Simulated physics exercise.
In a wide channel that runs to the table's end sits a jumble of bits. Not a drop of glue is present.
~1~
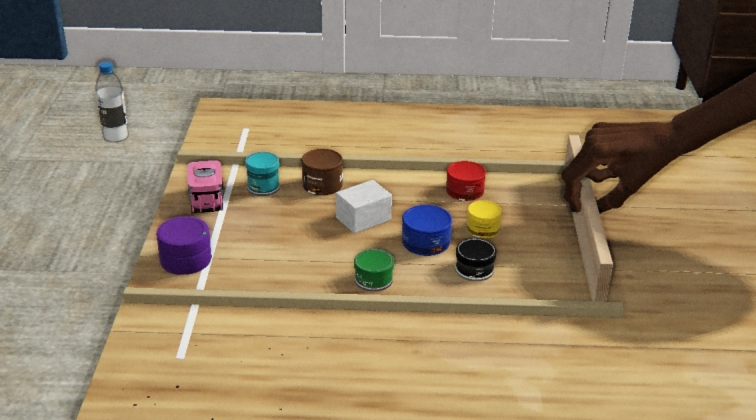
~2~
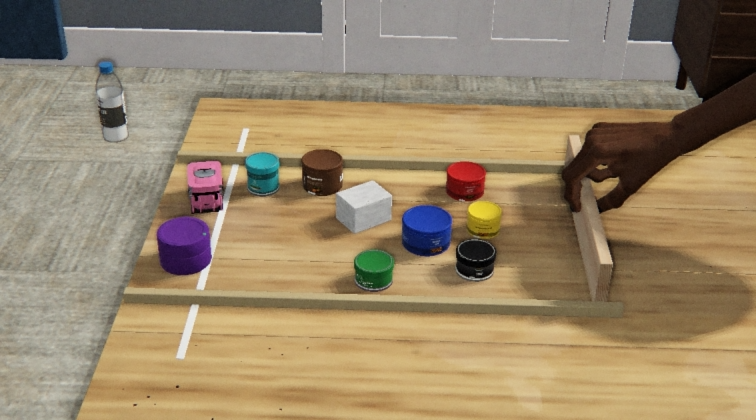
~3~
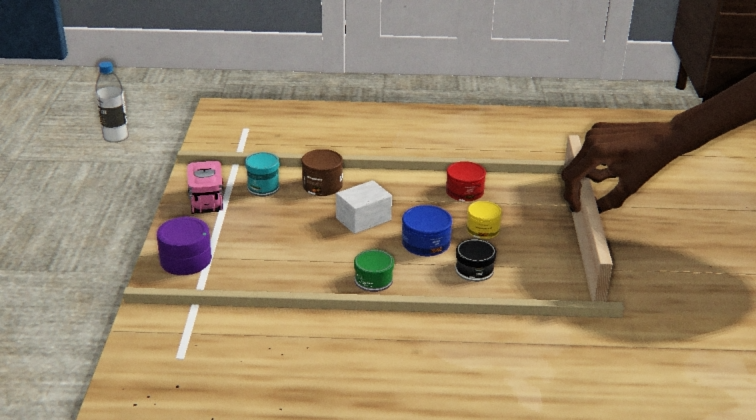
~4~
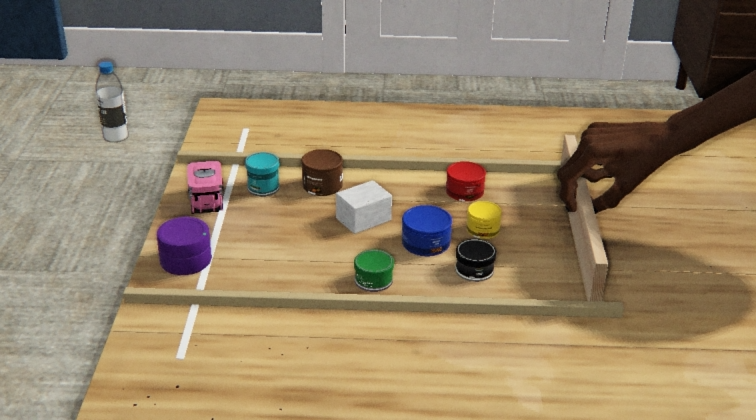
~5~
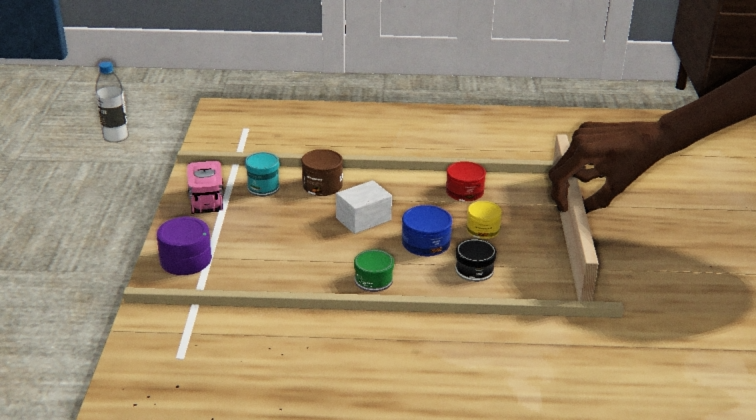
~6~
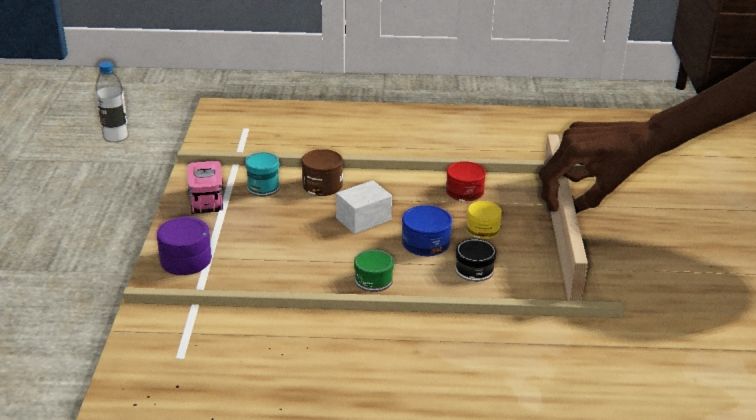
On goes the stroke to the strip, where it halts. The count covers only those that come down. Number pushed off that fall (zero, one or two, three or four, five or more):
I expect one piece, maybe two, to go over the edge.
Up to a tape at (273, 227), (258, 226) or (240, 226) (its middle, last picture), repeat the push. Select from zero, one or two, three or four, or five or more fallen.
For each place: Not one; not one; none.
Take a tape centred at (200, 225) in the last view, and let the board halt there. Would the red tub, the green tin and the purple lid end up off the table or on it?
Red tub stays put, green tin stays put, purple lid goes off.
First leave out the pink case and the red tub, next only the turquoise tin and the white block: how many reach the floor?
The first try gives 0, the second gives 0.
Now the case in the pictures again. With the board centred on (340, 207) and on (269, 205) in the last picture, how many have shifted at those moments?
The number moved is 8 and then 9.
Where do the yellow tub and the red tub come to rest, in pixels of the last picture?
Final pixels, roughly: (206, 202) for the first, (210, 179) for the other.
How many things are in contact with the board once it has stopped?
At rest, 5 are in contact.
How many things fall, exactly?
The count is 1.
Soon after, none off yet; purple lid at rest near (184, 246); pink case at rest near (206, 187); turquoise tin at rest near (263, 174).
At rest, the number that fall off is one or two; fallen, pink case.
